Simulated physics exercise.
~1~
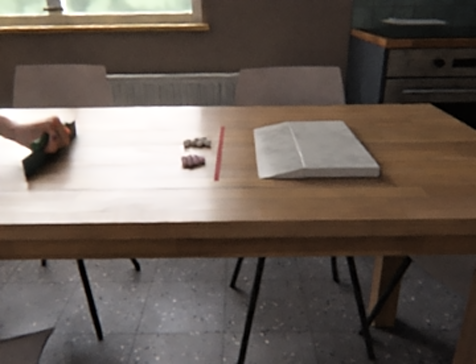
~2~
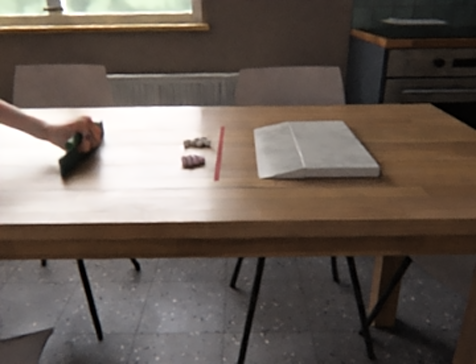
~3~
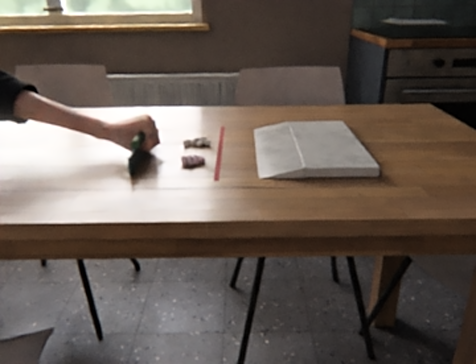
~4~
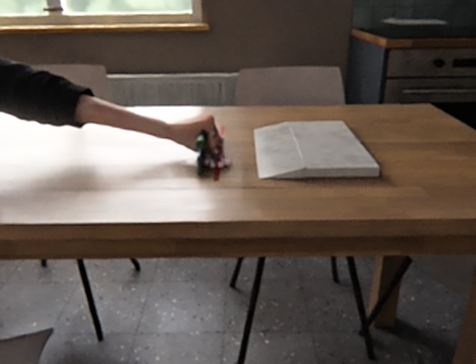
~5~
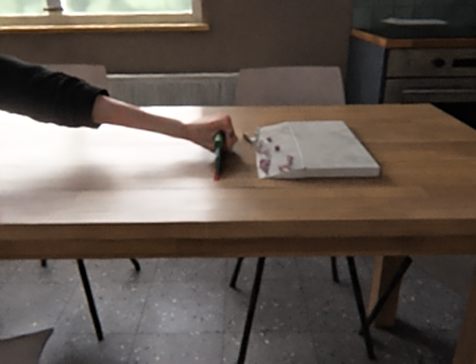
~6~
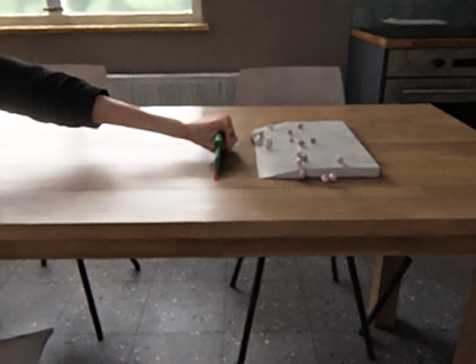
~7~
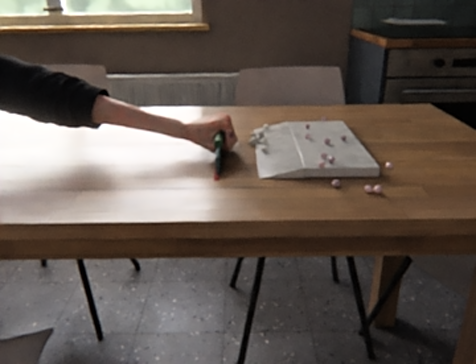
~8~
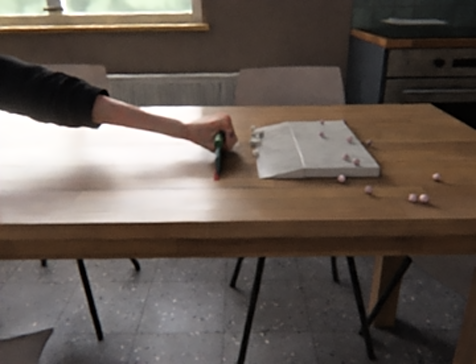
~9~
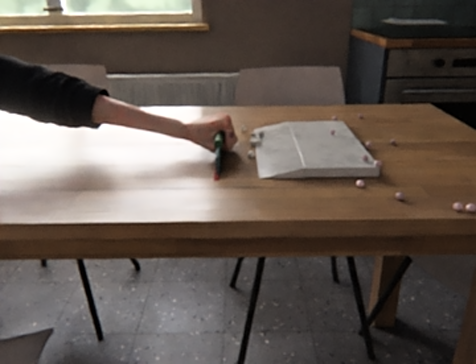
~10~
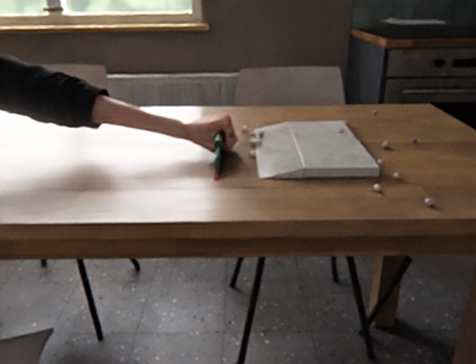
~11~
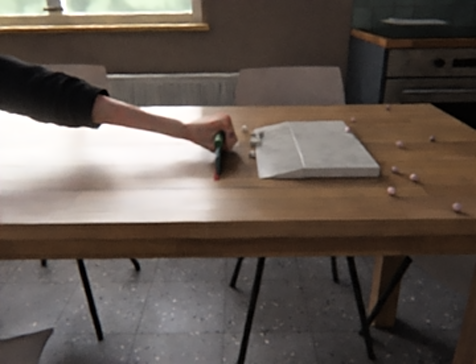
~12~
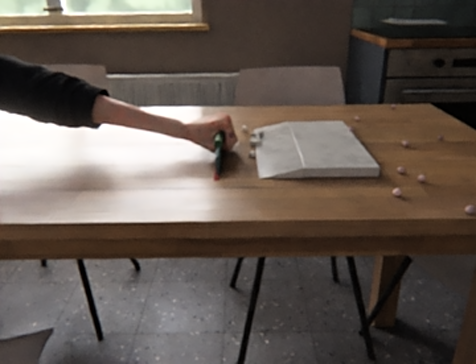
A hand slid a dark scraper right across a wooden table, pushing two small heaps toward a pale ramp and stopping at the red tape; the nearer pieces shot over the slab and scattered beyond, while the farther ones mostly stayed short of the ramp.
